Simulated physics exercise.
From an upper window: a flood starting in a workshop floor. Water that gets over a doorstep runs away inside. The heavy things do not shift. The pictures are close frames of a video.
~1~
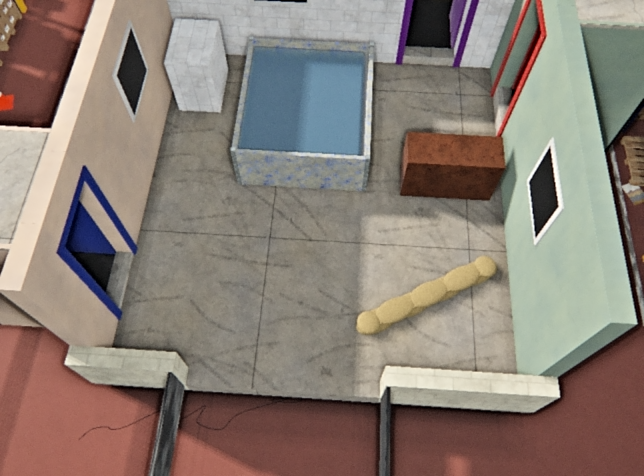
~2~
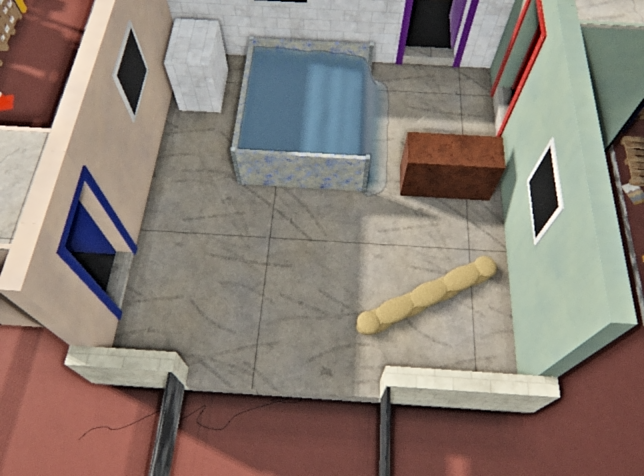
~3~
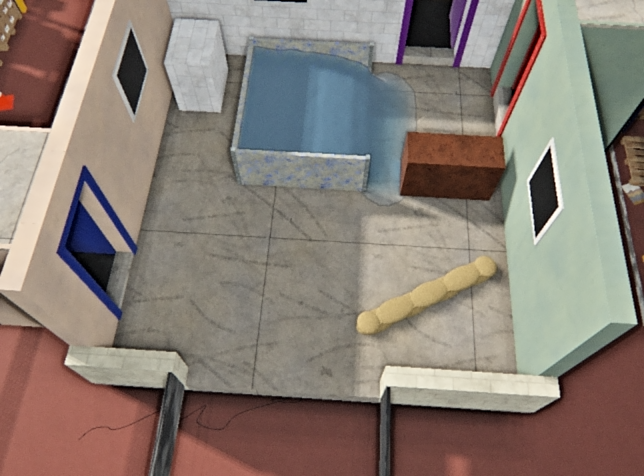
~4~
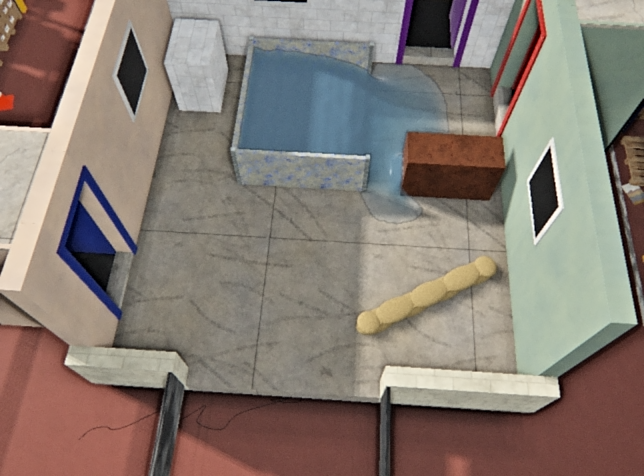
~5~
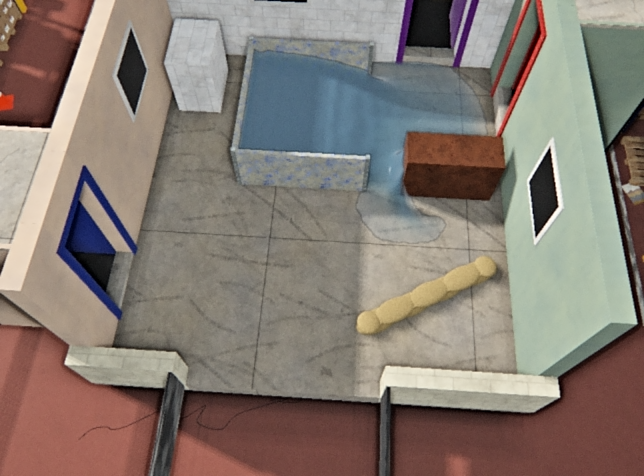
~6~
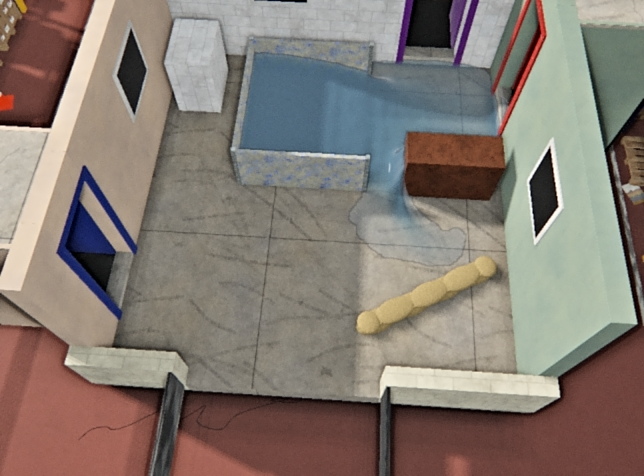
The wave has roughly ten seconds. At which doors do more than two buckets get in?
One by one: The red door takes more than that; the blue door stays under that; the purple door takes more than that.
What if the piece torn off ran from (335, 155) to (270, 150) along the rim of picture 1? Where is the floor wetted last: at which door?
Last comes the door marked purple.
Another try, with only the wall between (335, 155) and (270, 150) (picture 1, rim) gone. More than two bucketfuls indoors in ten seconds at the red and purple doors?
One by one: Red stays under; purple is under.
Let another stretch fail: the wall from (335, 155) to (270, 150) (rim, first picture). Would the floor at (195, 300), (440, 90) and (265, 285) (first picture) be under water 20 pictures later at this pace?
As listed: Awash, free of water, wet.
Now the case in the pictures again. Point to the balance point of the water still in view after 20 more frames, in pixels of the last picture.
I would point to (383, 149).
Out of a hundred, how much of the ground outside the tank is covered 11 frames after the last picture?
Near 45 in a hundred.
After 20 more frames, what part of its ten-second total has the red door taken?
Some 100 per cent.
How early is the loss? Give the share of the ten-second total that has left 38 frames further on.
Close to 70 %.
A moment on, water covers 35 % of the floor; the red door over two buckets in, the blue door not reached, the purple door wet at the sill, nothing in.
Next, water covers 45 % of the floor; the red door far over two buckets in, the blue door not reached, the purple door over two buckets in.
Then, water covers 65 % of the floor; the red door far over two buckets in, the blue door not reached, the purple door far over two buckets in.
Later, water covers 85 % of the floor; the red door far over two buckets in, the blue door wet at the sill, nothing in, the purple door far over two buckets in.
In the end, water covers 95 % of the floor; the red door far over two buckets in, the blue door under two buckets in, the purple door far over two buckets in.
